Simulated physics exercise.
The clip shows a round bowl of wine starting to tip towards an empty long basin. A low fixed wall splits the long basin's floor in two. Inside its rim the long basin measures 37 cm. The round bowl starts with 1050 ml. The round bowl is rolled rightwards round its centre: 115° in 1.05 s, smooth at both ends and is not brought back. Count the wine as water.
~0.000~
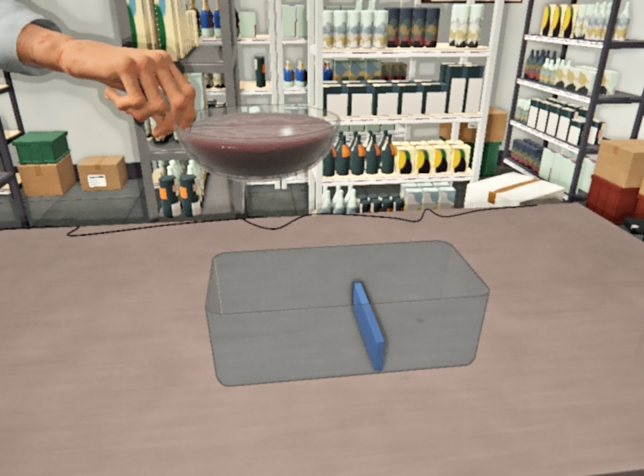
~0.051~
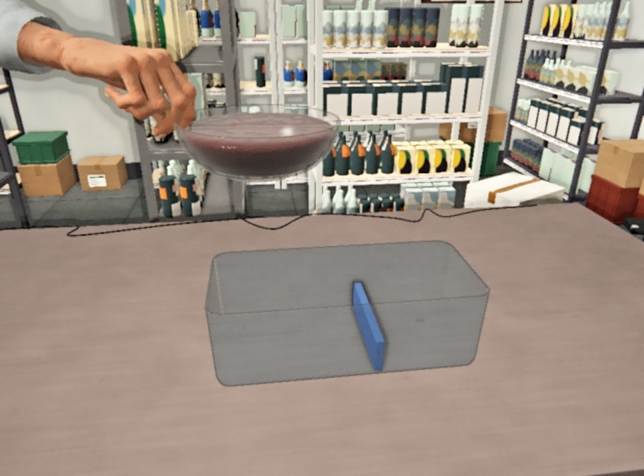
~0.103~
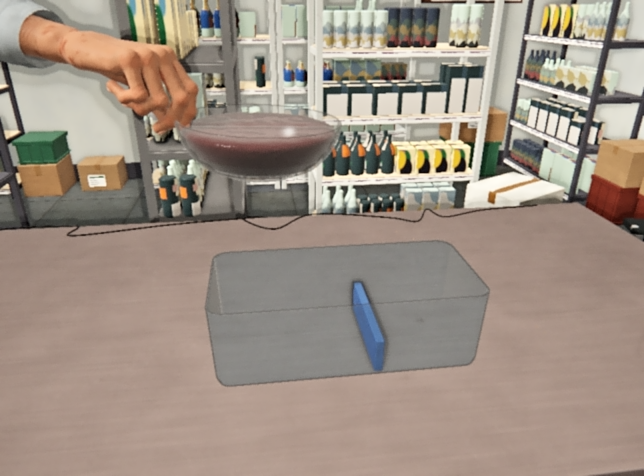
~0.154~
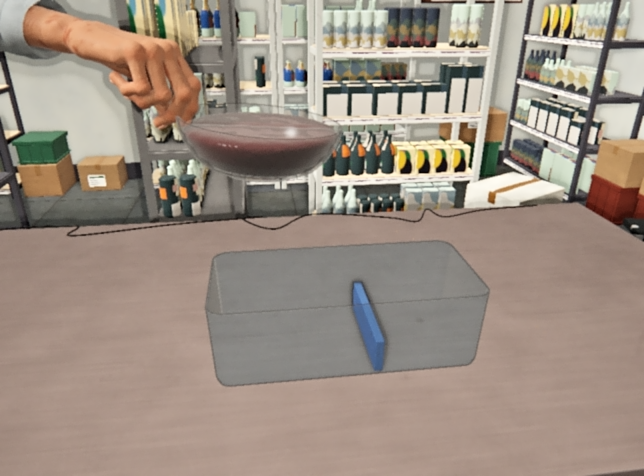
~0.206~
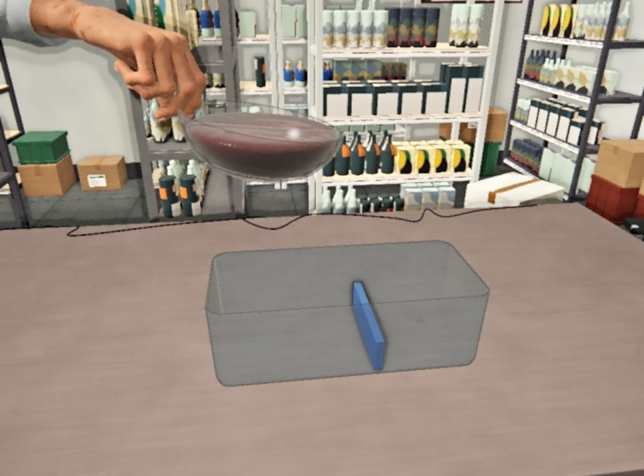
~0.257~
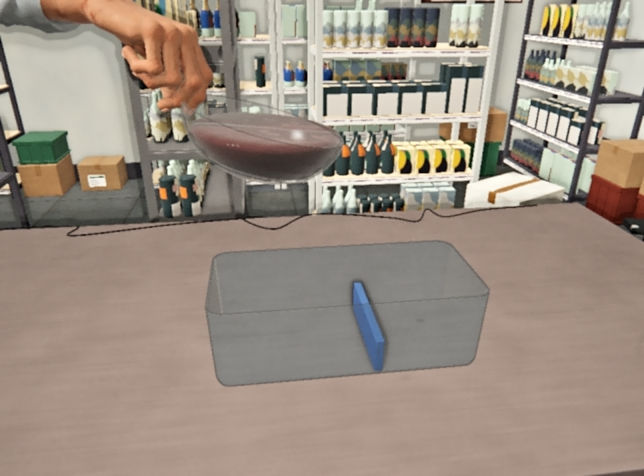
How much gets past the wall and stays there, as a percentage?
The far part has some 62 per cent.
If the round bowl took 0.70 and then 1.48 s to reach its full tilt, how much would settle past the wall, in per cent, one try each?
In turn about 50 and 70 per cent.
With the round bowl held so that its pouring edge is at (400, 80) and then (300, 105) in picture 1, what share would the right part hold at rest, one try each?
In turn about 65 and 30 per cent.
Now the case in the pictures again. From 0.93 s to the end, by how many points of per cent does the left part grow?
Near 2 in a hundred.
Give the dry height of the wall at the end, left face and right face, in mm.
Left about 40 mm, right about 20 mm.
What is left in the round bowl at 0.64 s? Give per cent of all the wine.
Some 12 per cent.
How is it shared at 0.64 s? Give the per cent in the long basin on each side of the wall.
Left about 2, right about 36.
After 0.64 s the tilt is 78° and 12 per cent is still to pour, 2 is left of the wall and 36 right of it.
After 0.93 s the tilt is 111° and 0 per cent is still to pour, 32 is left of the wall and 59 right of it.
After 1.23 s the tilt is 115° and 0 per cent is still to pour, 33 is left of the wall and 62 right of it.
After 1.55 s the tilt is 115° and 0 per cent is still to pour, 34 is left of the wall and 62 right of it.
In the end 34 per cent lies left of the wall, 62 right of it and 4 outside.
